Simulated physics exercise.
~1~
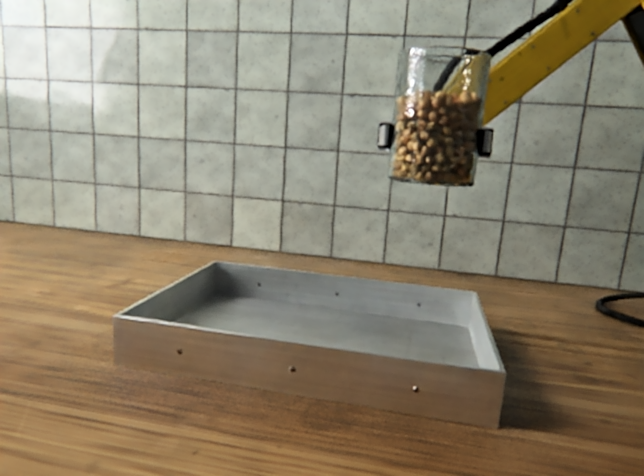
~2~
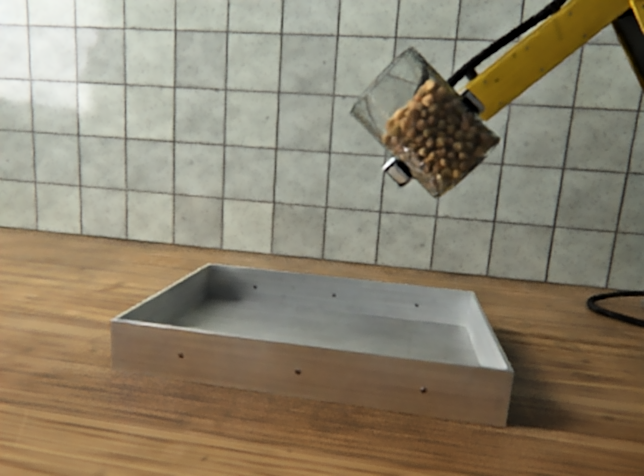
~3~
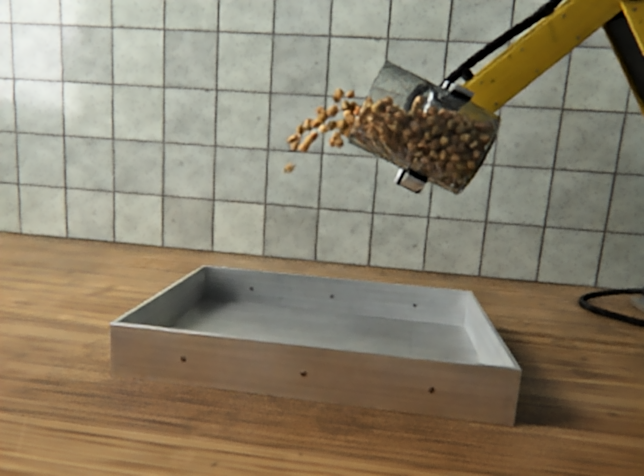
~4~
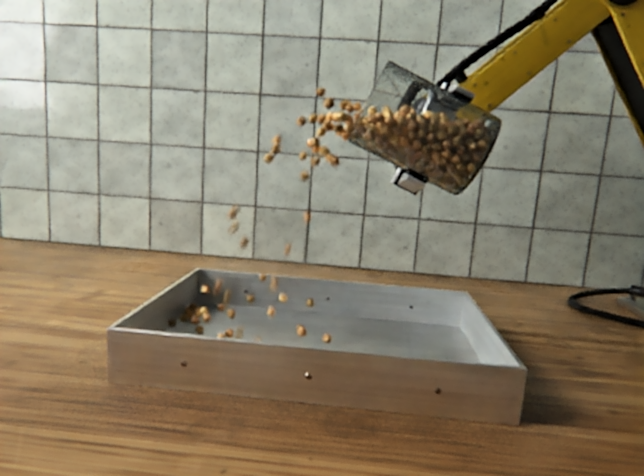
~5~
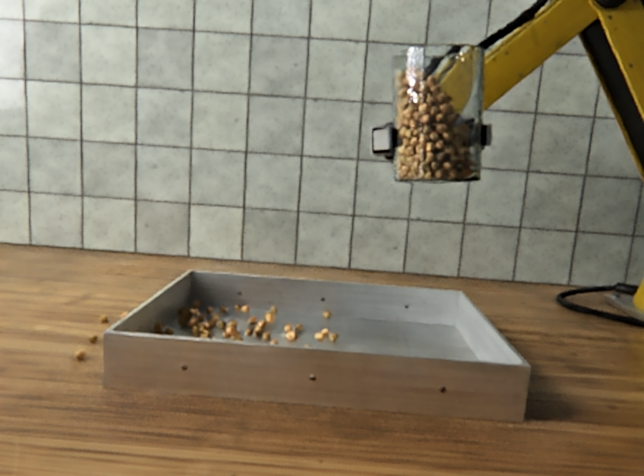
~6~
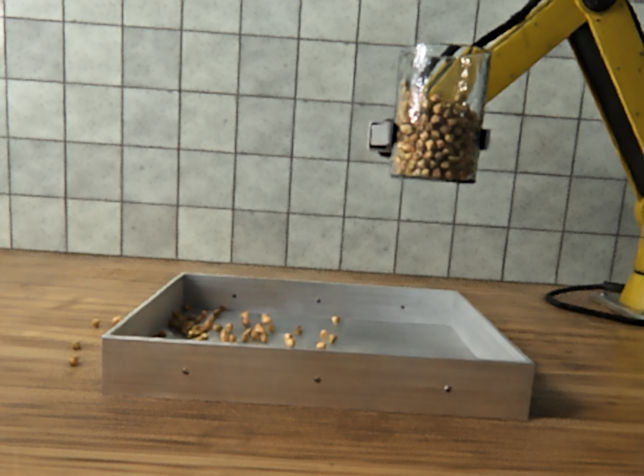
The video shows a yellow robotic arm tilting a clear tumbler of chickpeas to the left above a shallow grey tray on a wooden table, spilling some out before returning it upright. Most chickpeas remain in the tumbler, while a small portion lies in the tray and a few rest outside it.
